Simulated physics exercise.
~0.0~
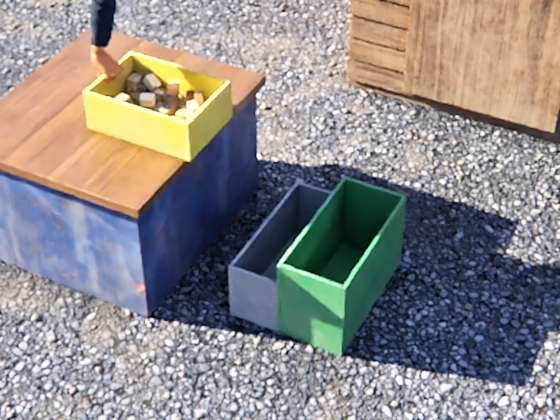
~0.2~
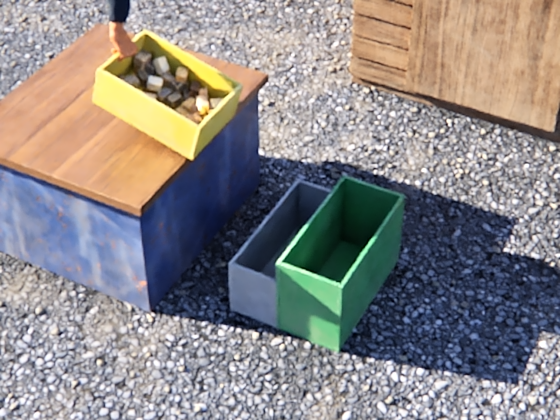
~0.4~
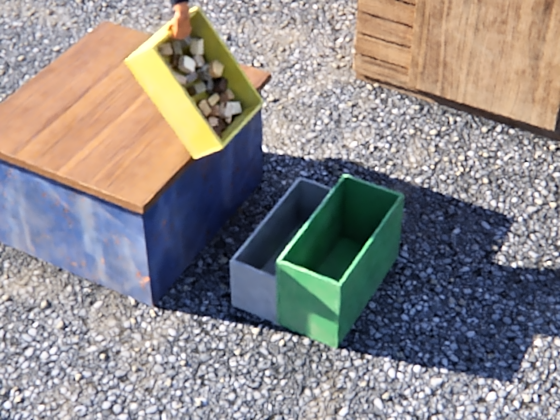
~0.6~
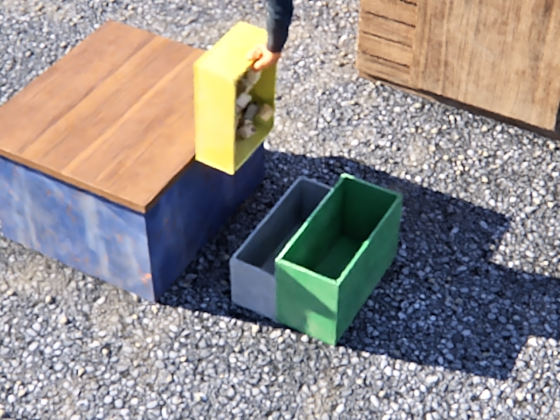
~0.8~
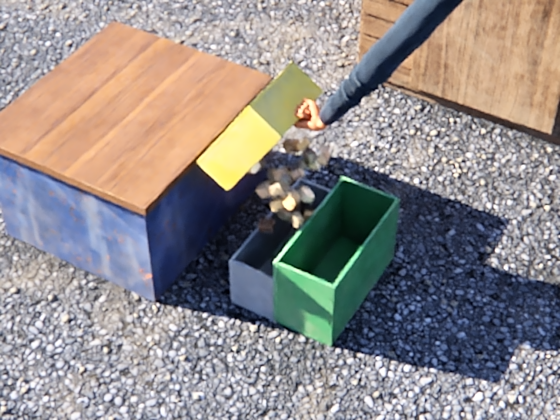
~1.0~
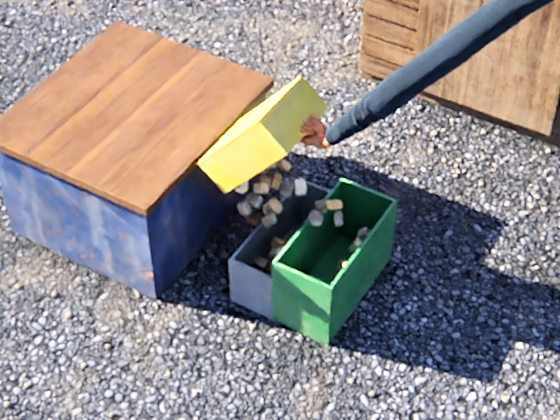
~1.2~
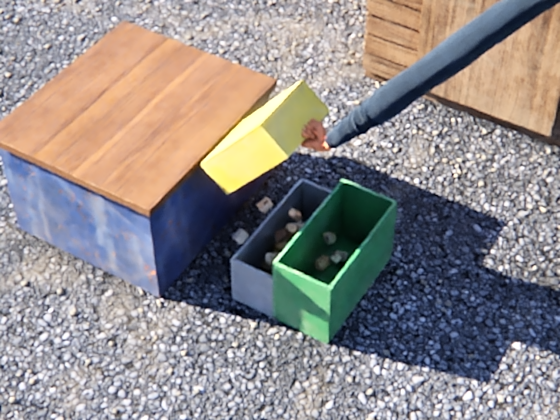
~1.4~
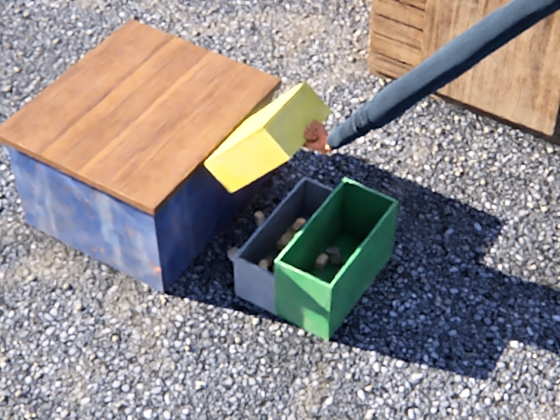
A yellow crate full of small wooden blocks was tipped up by a hand at the edge of a bench, spilling them toward two open boxes below, and most landed in the grey one, with some in the green one beyond and a couple on the gravel.
